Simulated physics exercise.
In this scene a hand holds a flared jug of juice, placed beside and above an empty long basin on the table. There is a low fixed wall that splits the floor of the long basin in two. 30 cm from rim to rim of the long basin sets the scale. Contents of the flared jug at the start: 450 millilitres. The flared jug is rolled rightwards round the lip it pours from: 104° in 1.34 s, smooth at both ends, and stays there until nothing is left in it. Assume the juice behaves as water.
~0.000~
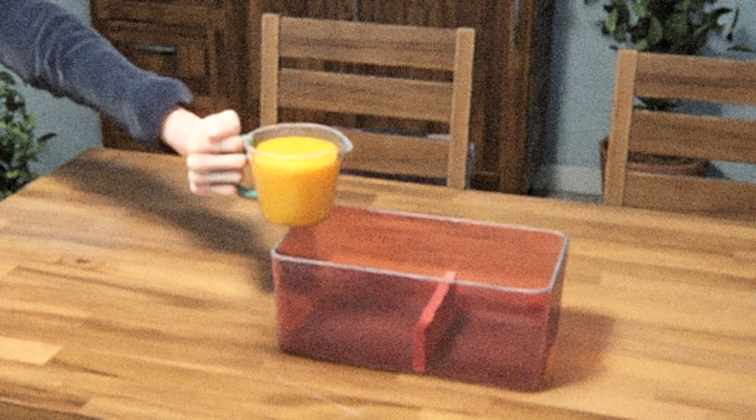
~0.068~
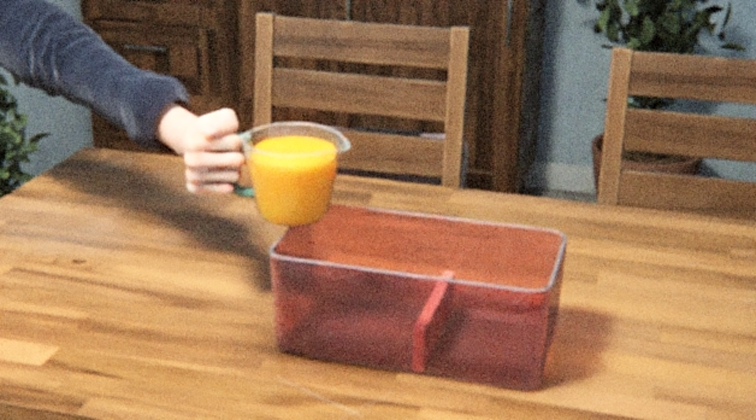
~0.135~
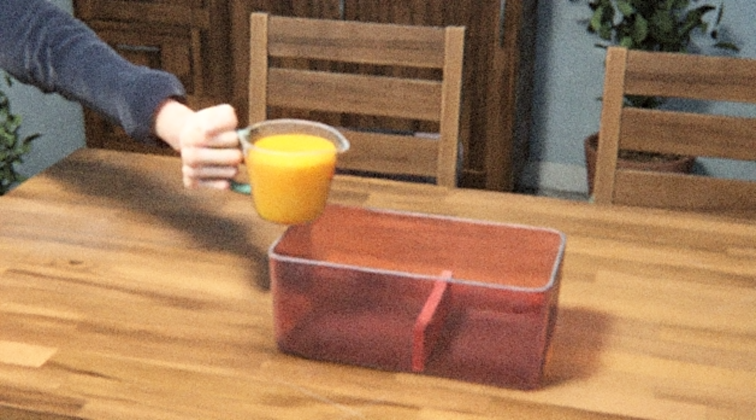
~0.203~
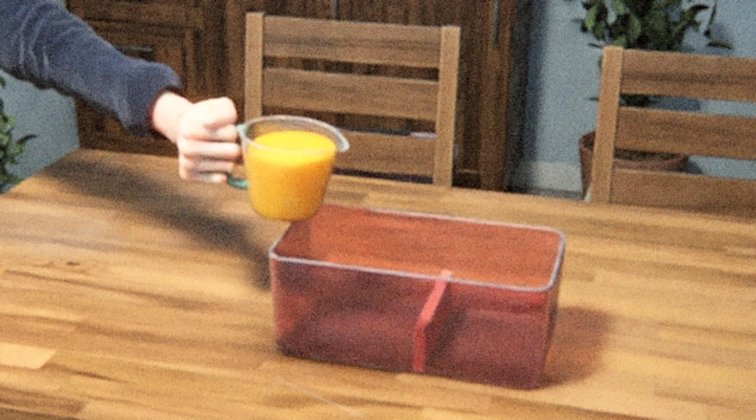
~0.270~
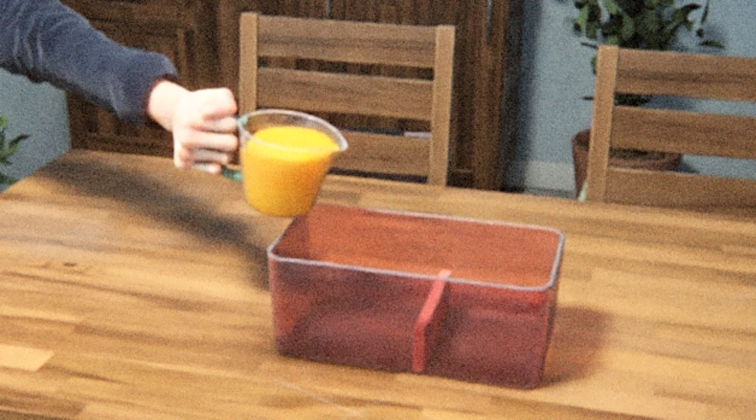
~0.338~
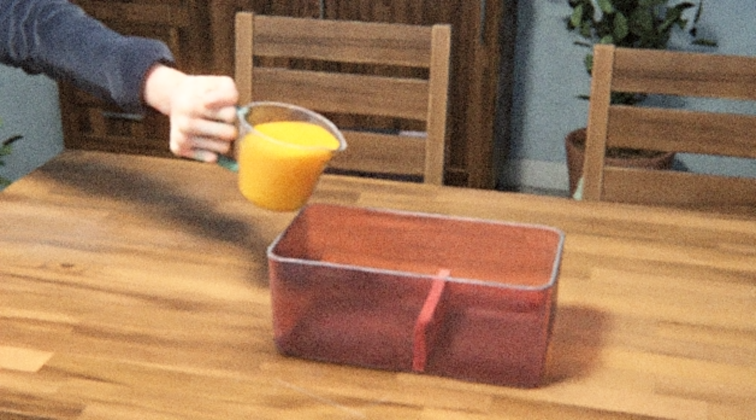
The clip opens on a hand holding a clear jug of orange juice beside and above an empty, reddish see-through basin with a low divider, on a wooden table. The jug stays nearly upright at first, then the hand gradually tilts it modestly to the right, the juice still inside.
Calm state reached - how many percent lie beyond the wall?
13 percent, roughly.
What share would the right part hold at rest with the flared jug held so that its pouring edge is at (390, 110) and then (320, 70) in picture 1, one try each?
Respectively 90 and 5 %.
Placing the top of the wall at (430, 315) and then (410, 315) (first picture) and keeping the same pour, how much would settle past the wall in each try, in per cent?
Result: 50 per cent, then 85 per cent.
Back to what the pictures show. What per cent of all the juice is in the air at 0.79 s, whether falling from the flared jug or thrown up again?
Close to 22 in a hundred.
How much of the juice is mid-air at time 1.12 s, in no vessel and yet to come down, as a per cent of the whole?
Around 16 percent of it is airborne.
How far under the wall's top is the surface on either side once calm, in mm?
Left roughly 36 mm; right roughly 50 mm.
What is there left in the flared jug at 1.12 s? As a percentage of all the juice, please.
Close to 10 in a hundred.
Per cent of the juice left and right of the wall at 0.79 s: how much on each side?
Lab note: Left near 14, right near 0.
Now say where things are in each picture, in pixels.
In the first picture, tilt 0°; pouring edge (351, 148); surface from (256, 146) to (340, 155); the long basin's rim runs from (293, 229) to (560, 264); the wall's top is at (437, 300).
In the second picture, tilt 1°; pouring edge (349, 147); surface from (253, 145) to (339, 154).
In the third picture, tilt 3°; pouring edge (348, 147); surface from (252, 144) to (337, 152).
In the fourth picture, tilt 6°; pouring edge (347, 147); surface from (251, 141) to (337, 149).
In the fifth picture, tilt 10°; pouring edge (346, 147); surface from (248, 137) to (338, 146).
In the sixth picture, tilt 15°; pouring edge (346, 147); surface from (247, 130) to (339, 142).
Then, 0.79 s in, the tilt is 66° and 63 per cent is still to pour, 14 is left of the wall and 0 right of it.
Then, 1.12 s in, the tilt is 97° and 10 per cent is still to pour, 64 is left of the wall and 10 right of it.
Then, 1.47 s in, the tilt is 104° and 0 per cent is still to pour, 86 is left of the wall and 13 right of it.
Then, 1.84 s in, the tilt is 104° and 0 per cent is still to pour, 86 is left of the wall and 13 right of it.
Finally, 86 per cent lies left of the wall, 13 right of it and 1 outside.
